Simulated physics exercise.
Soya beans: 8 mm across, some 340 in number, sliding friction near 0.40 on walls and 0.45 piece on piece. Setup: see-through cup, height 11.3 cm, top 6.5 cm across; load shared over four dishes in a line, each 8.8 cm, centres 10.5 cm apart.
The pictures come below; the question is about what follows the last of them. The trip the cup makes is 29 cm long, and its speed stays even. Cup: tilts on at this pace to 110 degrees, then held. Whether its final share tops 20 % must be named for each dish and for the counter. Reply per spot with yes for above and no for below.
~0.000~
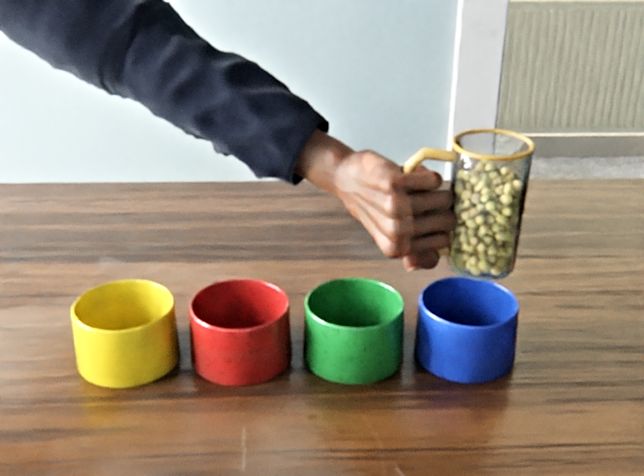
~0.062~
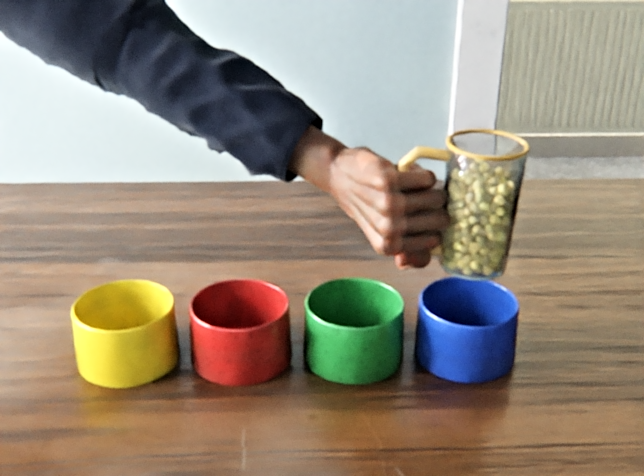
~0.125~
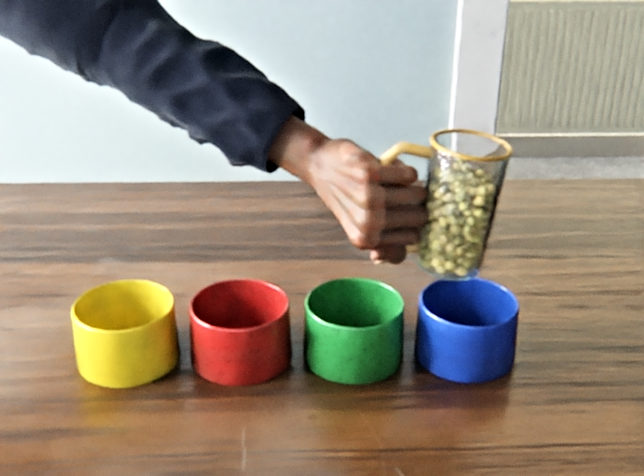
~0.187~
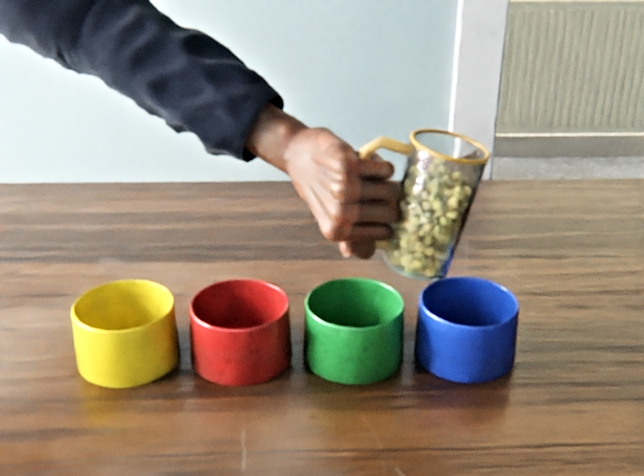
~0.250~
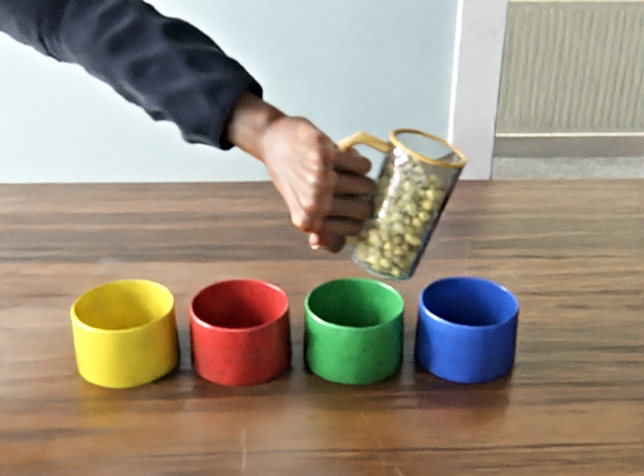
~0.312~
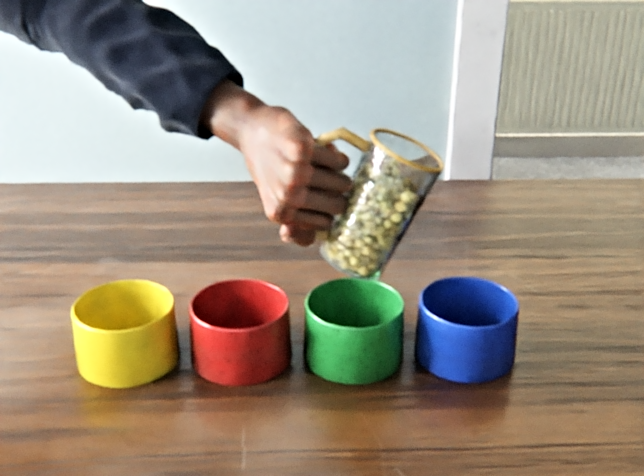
Red: Yes, above. Blue: No, below. Green: No, below. Yellow: No, below. Counter: No, below.
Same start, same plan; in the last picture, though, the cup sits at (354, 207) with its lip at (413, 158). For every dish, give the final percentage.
Final shares - red 100 %, blue 0 %, green 0 %, yellow 0 %.
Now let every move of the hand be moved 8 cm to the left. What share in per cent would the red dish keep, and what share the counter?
In that case the red dish gets 0 and the counter 10.
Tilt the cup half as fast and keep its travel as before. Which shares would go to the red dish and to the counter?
Shares: Red dish 100, counter 0.
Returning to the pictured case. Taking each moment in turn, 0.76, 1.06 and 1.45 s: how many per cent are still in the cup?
Series: 100 / 100 / 60 per cent.
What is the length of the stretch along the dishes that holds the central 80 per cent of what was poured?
Some 5 centimetres.
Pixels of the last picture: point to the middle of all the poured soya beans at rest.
Near (244, 332).
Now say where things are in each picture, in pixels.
The first picture shows cup at (487, 206), tilt 0 degrees, lip at (532, 144), moved 0.0 cm; middle of the pieces at (483, 218); blue dish at (469, 301); green dish at (355, 303); red dish at (239, 304); yellow dish at (123, 305).
The second picture shows cup at (480, 206), tilt 1 degrees, lip at (526, 145), moved 0.6 cm; middle of the pieces at (476, 218).
The third picture shows cup at (459, 206), tilt 6 degrees, lip at (509, 148), moved 2.4 cm; middle of the pieces at (454, 218).
The fourth picture shows cup at (432, 206), tilt 12 degrees, lip at (487, 153), moved 4.7 cm; middle of the pieces at (426, 218).
The fifth picture shows cup at (405, 206), tilt 18 degrees, lip at (465, 158), moved 7.1 cm; middle of the pieces at (398, 218).
The sixth picture shows cup at (378, 207), tilt 23 degrees, lip at (442, 164), moved 9.4 cm; middle of the pieces at (370, 218); blue dish at (469, 301); green dish at (355, 303); red dish at (239, 304); yellow dish at (123, 305). The cup turns about 95 degrees a second and travels 37 cm a second.
After 0.76 s, tilt 65 degrees; cup holds 100 %.
Then, at 1.06 s, tilt 93 degrees; cup holds 100 %.
Then, at 1.45 s, tilt 110 degrees; cup holds 60 %, red 35 %.
In the end, at 2.6 s, red 100 %, blue 0 %, green 0 %, yellow 0 %, counter 0 %.
